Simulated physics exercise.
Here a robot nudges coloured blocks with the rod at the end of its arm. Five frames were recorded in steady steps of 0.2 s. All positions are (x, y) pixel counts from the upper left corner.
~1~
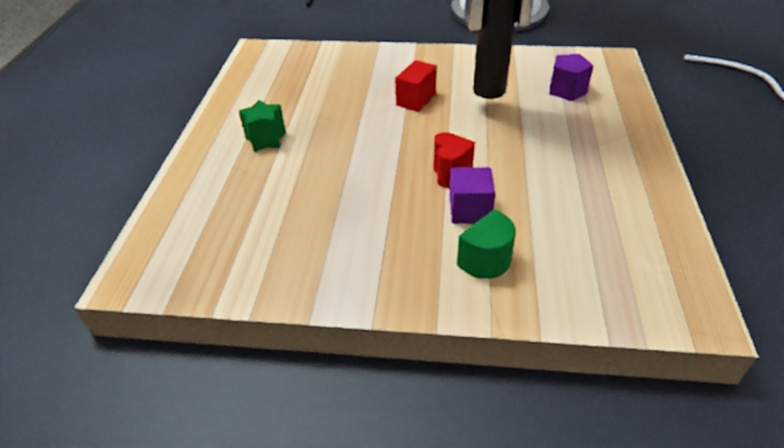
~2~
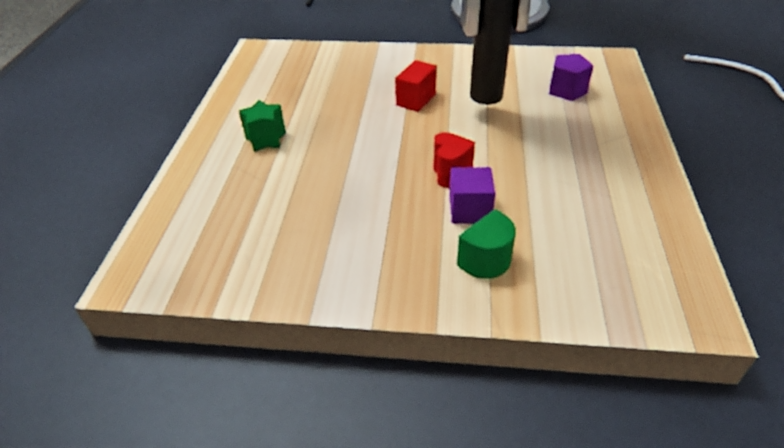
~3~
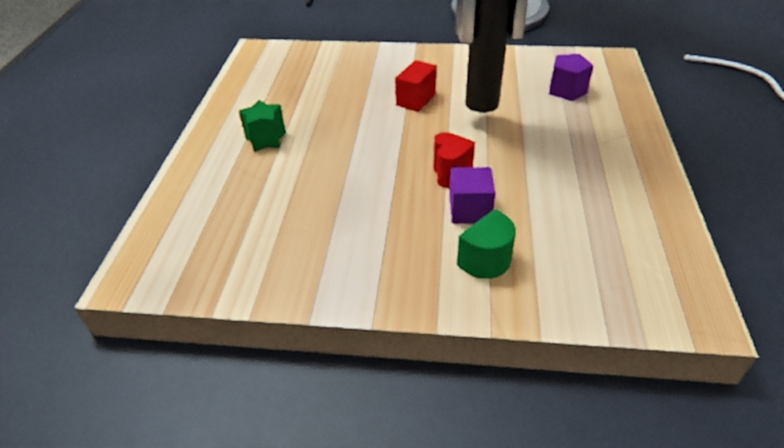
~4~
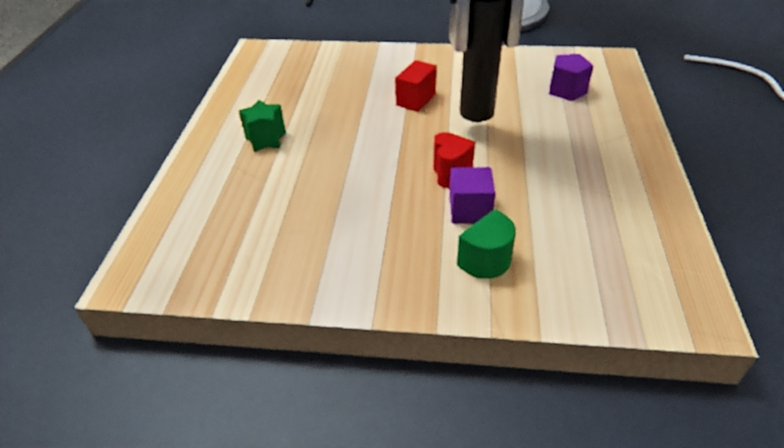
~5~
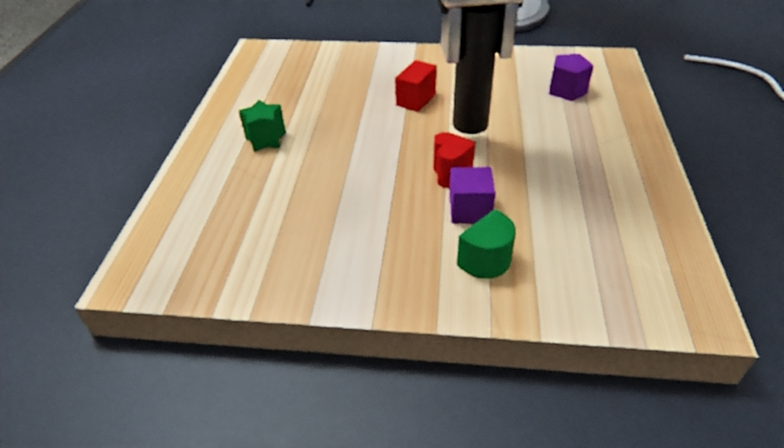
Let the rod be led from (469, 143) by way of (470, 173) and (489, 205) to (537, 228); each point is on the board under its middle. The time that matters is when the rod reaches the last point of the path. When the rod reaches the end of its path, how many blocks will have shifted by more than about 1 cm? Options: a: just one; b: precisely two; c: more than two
b (precisely two)
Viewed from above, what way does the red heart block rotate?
Answer: Clockwise.
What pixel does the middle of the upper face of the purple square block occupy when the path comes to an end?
The purple square block ends near (476, 202).
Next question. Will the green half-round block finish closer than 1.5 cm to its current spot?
Yes - that is the case.
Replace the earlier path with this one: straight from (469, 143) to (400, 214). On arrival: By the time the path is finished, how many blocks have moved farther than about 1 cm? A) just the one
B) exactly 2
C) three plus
Answer: B.
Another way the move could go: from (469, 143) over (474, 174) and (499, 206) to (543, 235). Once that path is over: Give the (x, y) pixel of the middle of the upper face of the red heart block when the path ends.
Most likely (444, 157).
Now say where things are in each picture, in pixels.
Lower end of the rod (489, 91), tops of blocks, red heart block (452, 144), purple square block (473, 179), green half-round block (491, 230), in the first frame.
Rod (486, 96), blocks as before, in the second frame.
Rod (482, 104), blocks as before, in the third frame.
Rod (477, 113), blocks as before, in the fourth frame.
Rod (470, 125), red heart block (452, 144), purple square block (473, 179), green half-round block (491, 230), in the fifth frame.
The first path, step by step. One third of the way, rod (472, 155); red heart block (444, 158), turned 30° clockwise.
Two thirds of the way, rod (492, 187); red heart block (439, 161), turned 35° clockwise; purple square block (474, 199), turned 35° clockwise; green half-round block (493, 233).
At the end, rod (541, 209); red heart block (439, 161), turned 35° clockwise; purple square block (476, 202), turned 45° clockwise; green half-round block (493, 233).
